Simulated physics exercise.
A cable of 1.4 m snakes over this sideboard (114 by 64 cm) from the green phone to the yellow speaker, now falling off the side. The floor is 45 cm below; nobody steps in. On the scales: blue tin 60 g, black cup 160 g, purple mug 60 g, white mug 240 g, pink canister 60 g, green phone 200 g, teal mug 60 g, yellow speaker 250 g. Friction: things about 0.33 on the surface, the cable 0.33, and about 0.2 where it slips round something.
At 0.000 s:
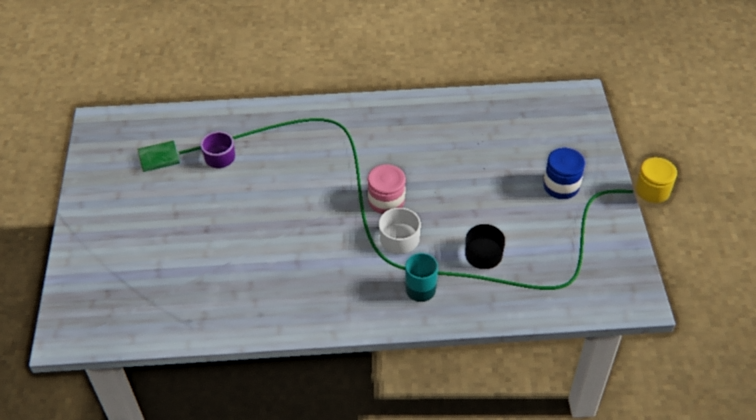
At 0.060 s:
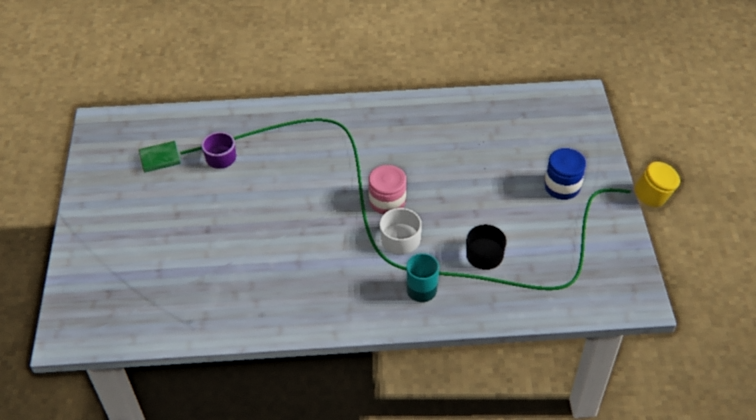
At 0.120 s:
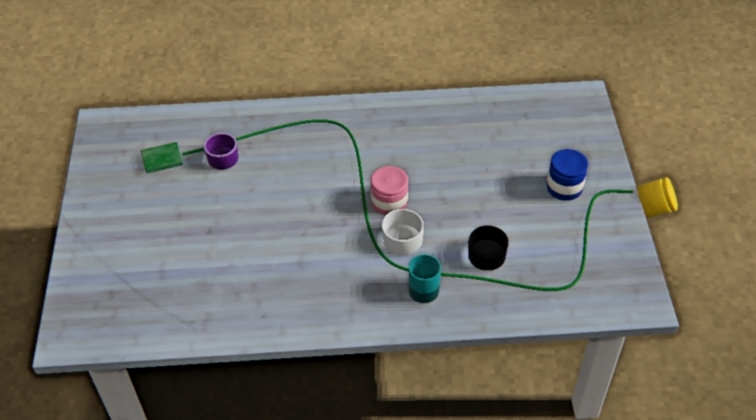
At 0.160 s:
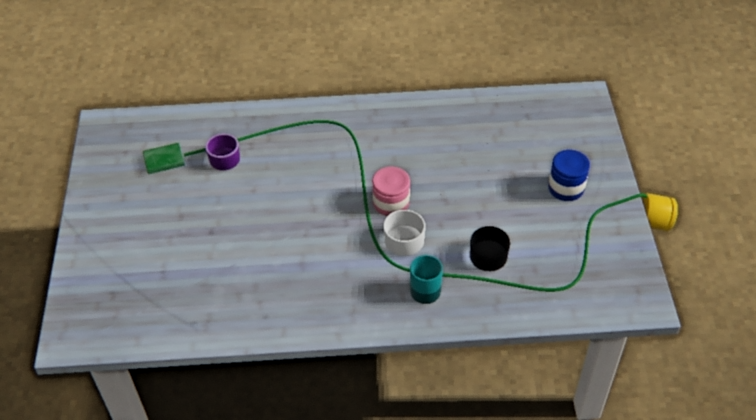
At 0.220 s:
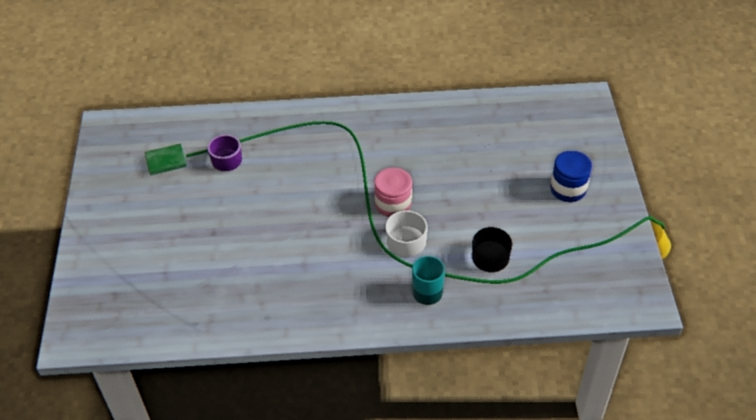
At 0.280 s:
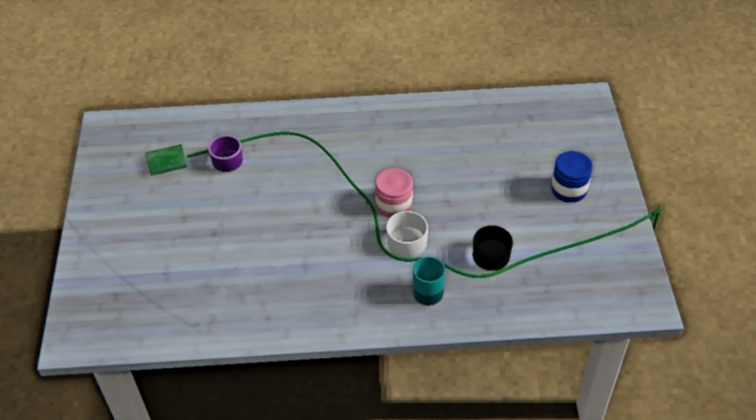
The yellow container tipped over the table's right edge and dropped out of sight, pulling the green cable straighter between the mugs and cups, while the other things on the table barely moved.
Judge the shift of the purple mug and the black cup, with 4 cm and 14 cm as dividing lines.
The purple mug ends far away, the black cup stays in the low band.
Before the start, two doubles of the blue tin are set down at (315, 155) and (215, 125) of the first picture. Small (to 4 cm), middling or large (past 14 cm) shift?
In turn: Large, small.
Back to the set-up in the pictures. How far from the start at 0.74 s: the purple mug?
Purple mug 40 cm.
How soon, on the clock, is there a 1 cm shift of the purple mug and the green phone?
About: Purple mug 0.36 s, green phone 0.38 s.
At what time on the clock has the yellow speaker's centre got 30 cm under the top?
That is: 0.32 s.
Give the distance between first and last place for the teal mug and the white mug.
Teal mug 0 cm, white mug 0 cm.
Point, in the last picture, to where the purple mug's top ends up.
Around (151, 307).
At 0.5 s, the cable's tail end at (203, 160); purple mug 23 cm off its start, black cup 2 cm off its start, green phone 3 cm off its start.
At 0.7 s, the cable's tail end at (203, 160); purple mug 38 cm off its start, black cup 2 cm off its start, green phone 3 cm off its start.
At 1.0 s, the cable's tail end at (203, 160); purple mug 40 cm off its start at (151, 307), black cup 2 cm off its start at (493, 235), green phone 3 cm off its start at (182, 156).
At 1.2 s, the cable's tail end at (203, 160); purple mug 40 cm off its start, black cup 2 cm off its start, green phone 3 cm off its start.
At 2.4 s, the cable's tail end at (203, 160); purple mug 40 cm off its start at (151, 307), black cup 2 cm off its start at (493, 235), green phone 3 cm off its start at (182, 156), yellow speaker over the edge.
